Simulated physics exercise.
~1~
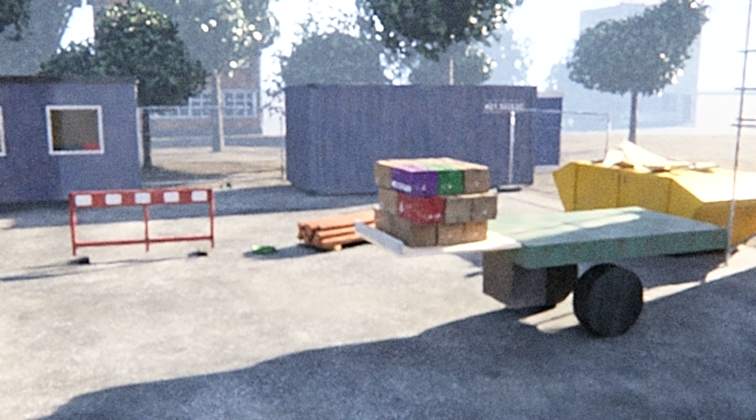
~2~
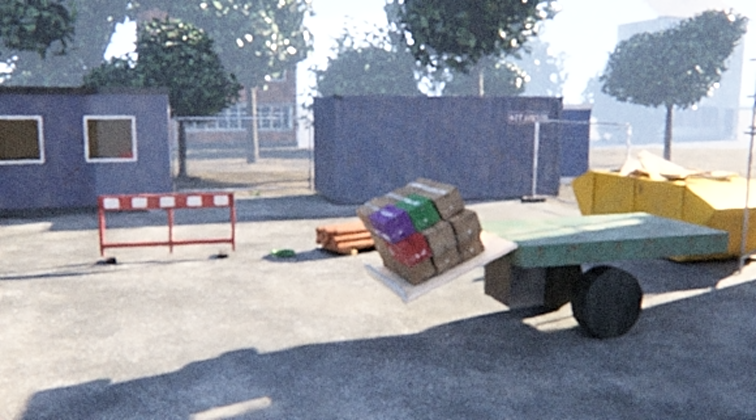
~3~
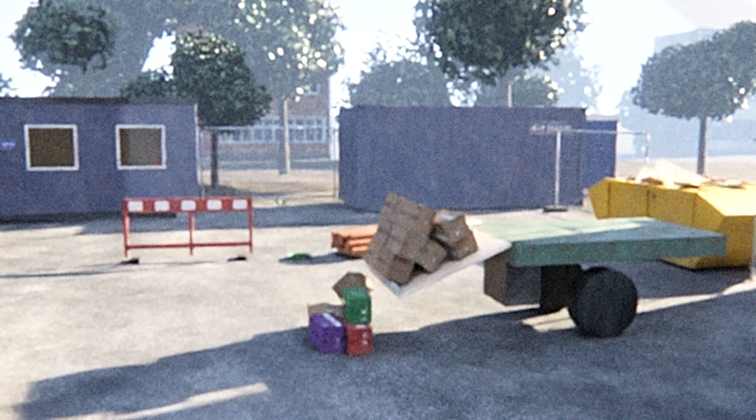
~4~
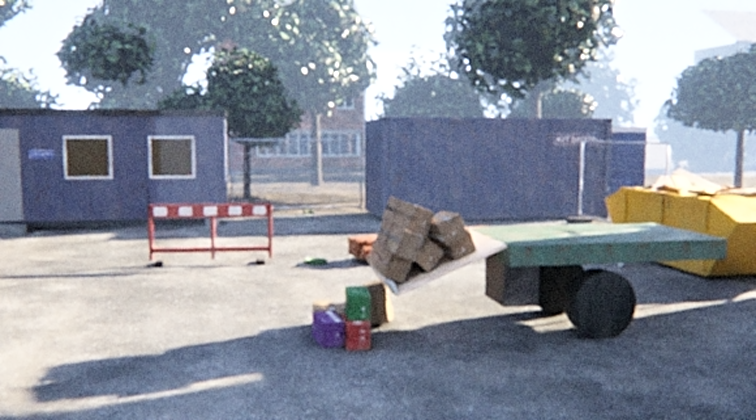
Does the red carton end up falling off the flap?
Yes, the red carton drops off the lowered flap and ends up on the ground beside the purple one.
